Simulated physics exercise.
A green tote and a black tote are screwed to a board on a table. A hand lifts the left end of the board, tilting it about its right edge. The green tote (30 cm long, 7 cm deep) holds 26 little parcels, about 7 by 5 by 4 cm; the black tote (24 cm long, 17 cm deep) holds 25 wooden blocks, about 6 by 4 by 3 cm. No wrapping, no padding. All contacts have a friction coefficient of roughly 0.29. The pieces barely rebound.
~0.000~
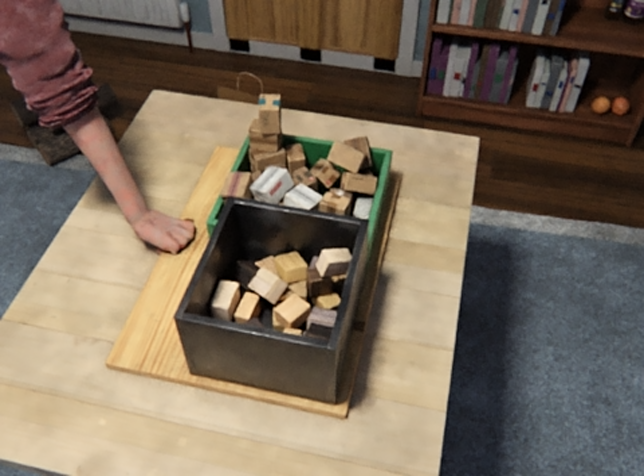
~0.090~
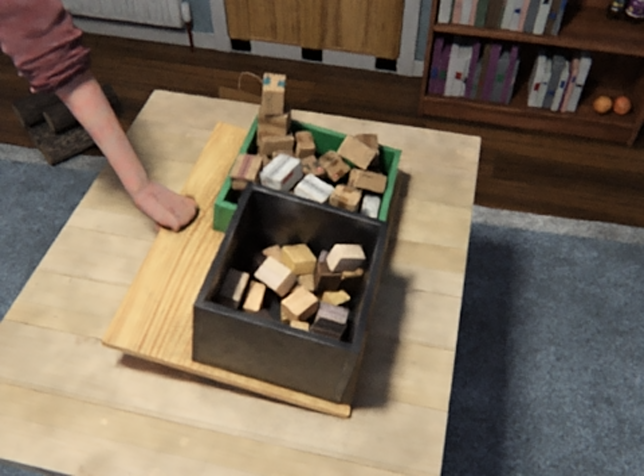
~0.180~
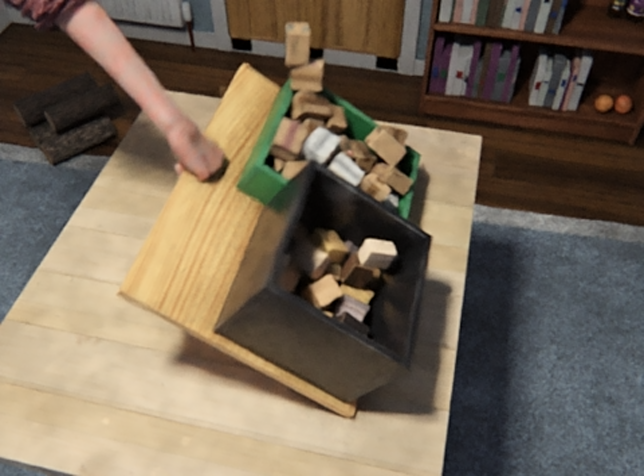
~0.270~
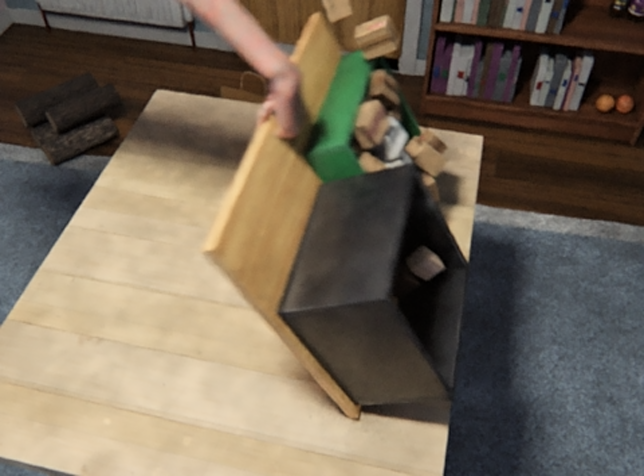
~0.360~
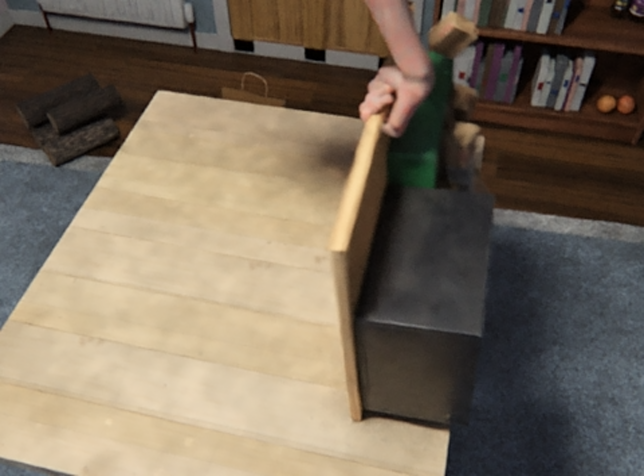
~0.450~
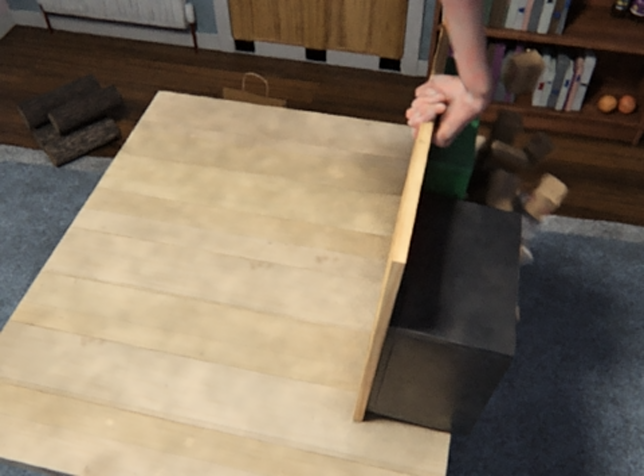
A hand grips the left edge of a wooden board on a pale plank table, seen from above in a room with blue carpet and a bookshelf at upper right. On the board sit a black box in front and a green one behind, both heaped with small wooden blocks. The hand raises the board past upright, tilting both boxes rightward, and blocks tumble from the green box.
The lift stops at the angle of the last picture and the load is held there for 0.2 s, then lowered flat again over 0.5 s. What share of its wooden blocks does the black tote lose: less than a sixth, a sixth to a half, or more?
More than half of the wooden blocks leave the black tote.
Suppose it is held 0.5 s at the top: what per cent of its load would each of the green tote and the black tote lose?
Then green tote 90, black tote 60 per cent.
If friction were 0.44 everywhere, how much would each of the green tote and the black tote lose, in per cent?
In that case green tote 90, black tote 70 per cent.
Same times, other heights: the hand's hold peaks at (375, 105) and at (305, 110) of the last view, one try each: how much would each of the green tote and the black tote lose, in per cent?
Green tote 80 then 40, black tote 30 then 10 per cent.
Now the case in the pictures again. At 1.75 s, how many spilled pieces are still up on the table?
About 2.
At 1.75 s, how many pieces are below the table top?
Some 40 pieces.
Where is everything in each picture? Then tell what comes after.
In the first picture (we follow the rim corner now nearest the camera, unless another is named), black tote at (328, 345); green tote (by its farthest rim corner) at (255, 131); tilt 0°; nothing out yet.
In the second picture, black tote at (352, 348); green tote at (264, 113); tilt 10°.
In the third picture, black tote at (404, 363); tilt 33°; 1 out, the lowest parcel at (297, 44).
In the fourth picture, black tote at (451, 392); tilt 62°; 2 out, the lowest parcel at (377, 38).
In the fifth picture, black tote at (469, 419); tilt 85°; 9 out.
In the sixth picture, black tote at (471, 429); tilt 95°; 23 out.
After 0.66 s, tilt 95°; 24 of 26 out of the green tote and 12 of 25 out of the black tote.
After 0.92 s, tilt 42°; 24 of 26 out of the green tote and 18 of 25 out of the black tote.
After 1.28 s, tilt 0°; 24 of 26 out of the green tote and 18 of 25 out of the black tote.
When it is over (at 1.75 s), 24 of 26 out of the green tote and 18 of 25 out of the black tote. Asked share, 18 of 25, 72 per cent.
